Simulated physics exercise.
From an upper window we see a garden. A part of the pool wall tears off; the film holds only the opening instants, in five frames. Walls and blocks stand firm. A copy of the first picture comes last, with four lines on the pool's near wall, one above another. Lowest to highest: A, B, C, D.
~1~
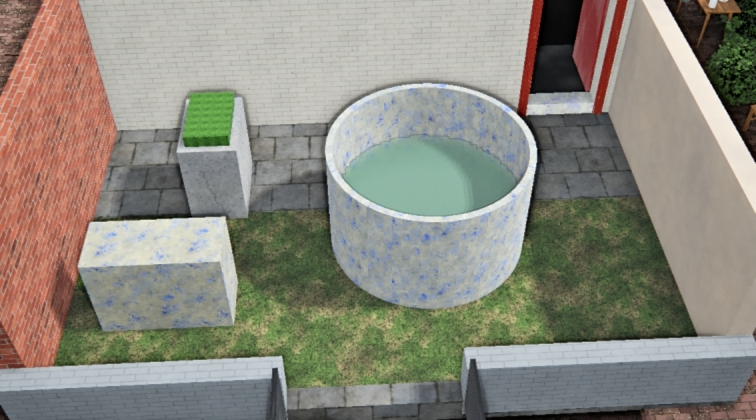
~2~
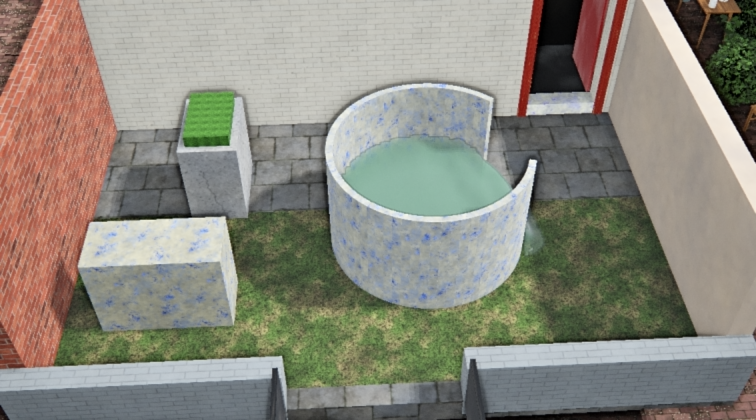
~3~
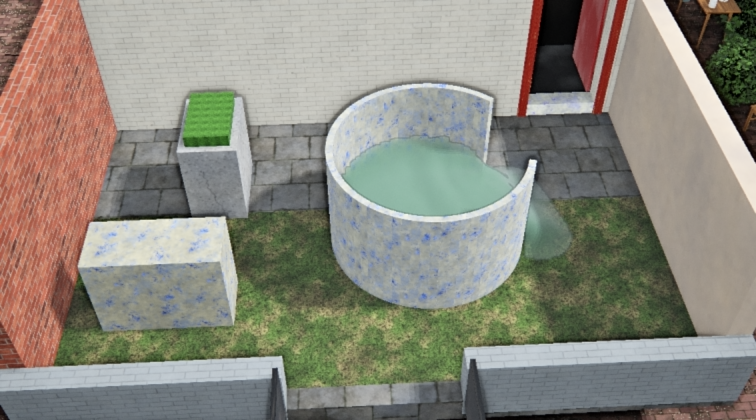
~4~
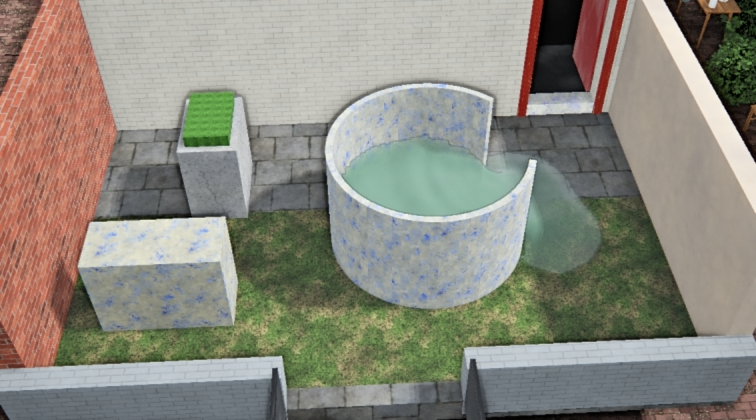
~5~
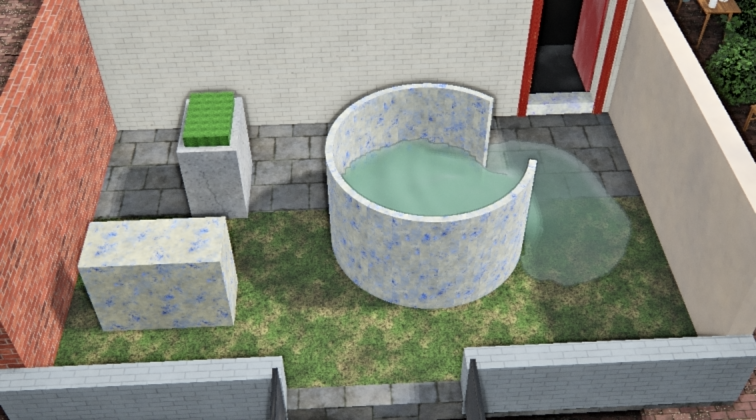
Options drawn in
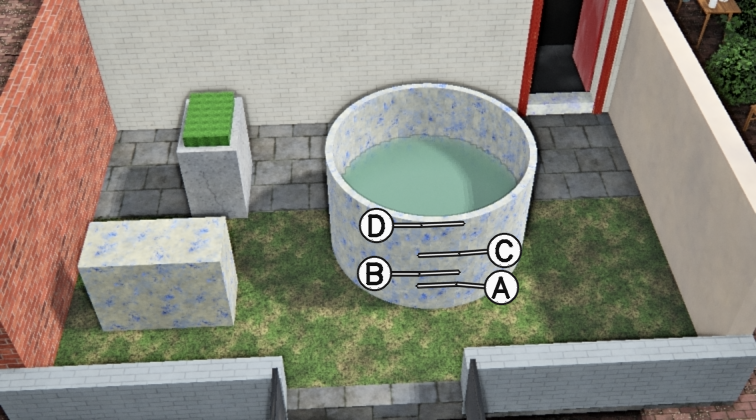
A section of the round, blue-flecked pool's wall vanished on its right side, and greenish water poured out through the gap, spreading wider over the grass and paving while the rest of the garden stayed still.
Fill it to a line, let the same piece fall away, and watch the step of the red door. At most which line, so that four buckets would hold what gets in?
It is A.
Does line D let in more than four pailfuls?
Yes, it does.
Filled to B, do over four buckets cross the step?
Yes, it does.
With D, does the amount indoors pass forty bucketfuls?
Yes, clearly.
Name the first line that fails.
It is B.
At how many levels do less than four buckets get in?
One of them.
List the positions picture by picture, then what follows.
Water in the pool at rest, its middle at (428, 194); foot of the red doorway at (559, 114); open gate at (373, 349).
Water covers 1 % of the ground and shows as far out as (529, 230).
Water covers 4 % of the ground and shows as far out as (564, 234).
Water covers 7 % of the ground and shows as far out as (590, 232).
Water covers 12 % of the ground and shows as far out as (553, 149).
On the marked copy, A at (437, 285); B at (438, 273); C at (439, 254); D at (441, 224); from the bottom up A, B, C, D.
Choosing A, a bucket or two gets in.
Choosing B, about 8 bucketfuls get in.
Choosing C, dozens of bucketfuls pour in.
Choosing D, dozens of bucketfuls pour in.
